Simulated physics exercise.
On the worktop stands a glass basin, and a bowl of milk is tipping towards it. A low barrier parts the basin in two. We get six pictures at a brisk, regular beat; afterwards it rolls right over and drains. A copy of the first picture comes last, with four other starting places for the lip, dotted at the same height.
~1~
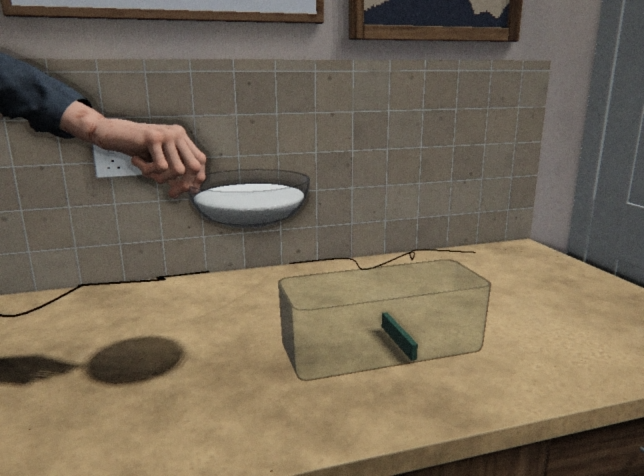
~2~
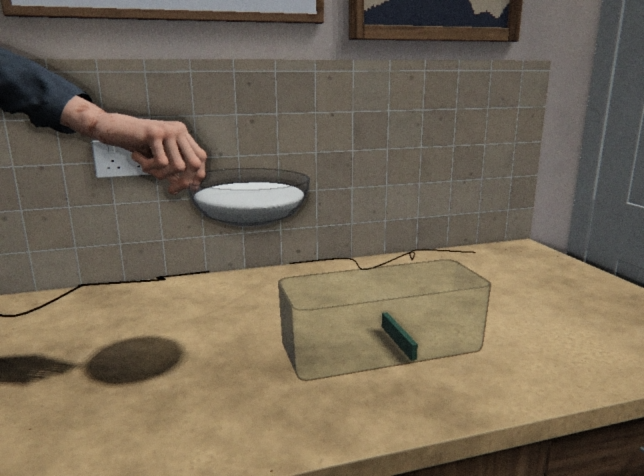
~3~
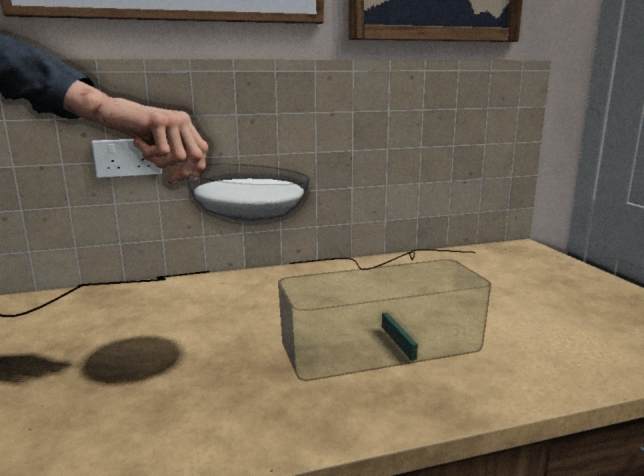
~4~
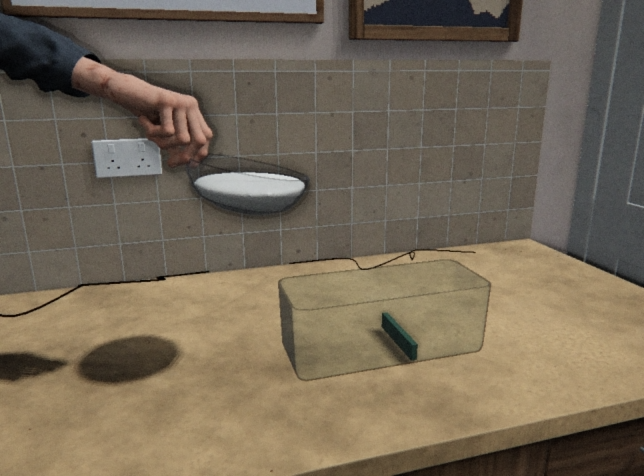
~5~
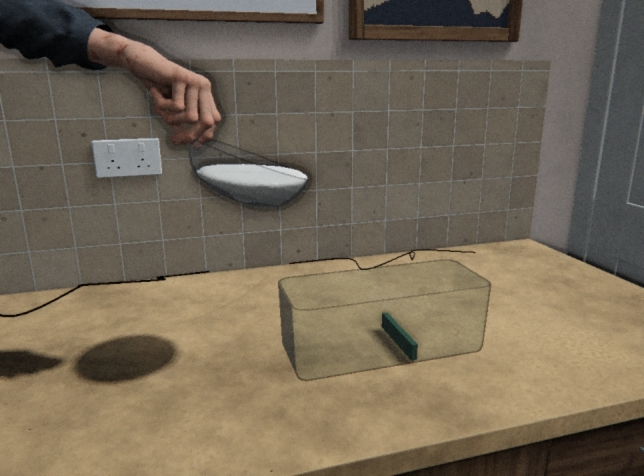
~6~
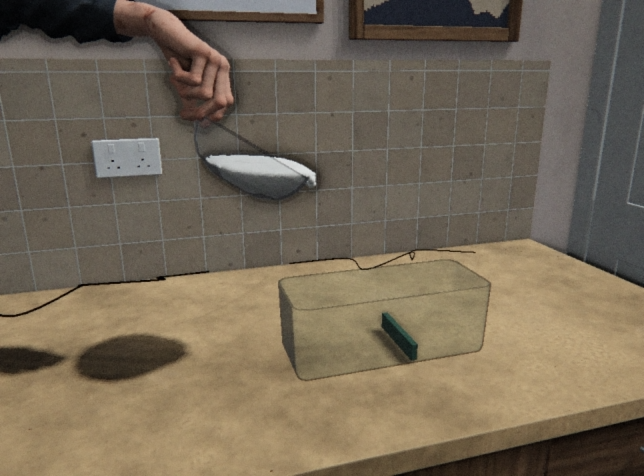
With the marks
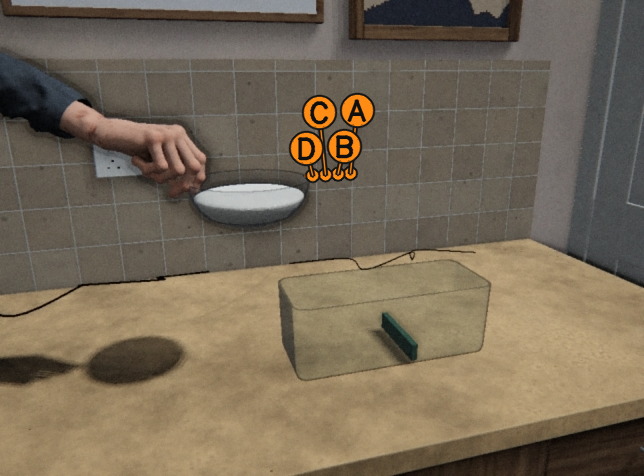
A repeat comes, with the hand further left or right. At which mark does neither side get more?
Choose C.
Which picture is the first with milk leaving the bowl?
In picture 6.
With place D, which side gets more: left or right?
More ends on the left.
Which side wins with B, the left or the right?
The right side.
On the marked copy, A at (350, 173); B at (337, 174); C at (325, 174); D at (312, 175).
For place A, about 23 % ends left of the wall and 75 % right of it.
For place B, about 32 % ends left of the wall and 66 % right of it.
For place C, about 49 % ends left of the wall and 49 % right of it.
For place D, about 72 % ends left of the wall and 26 % right of it.
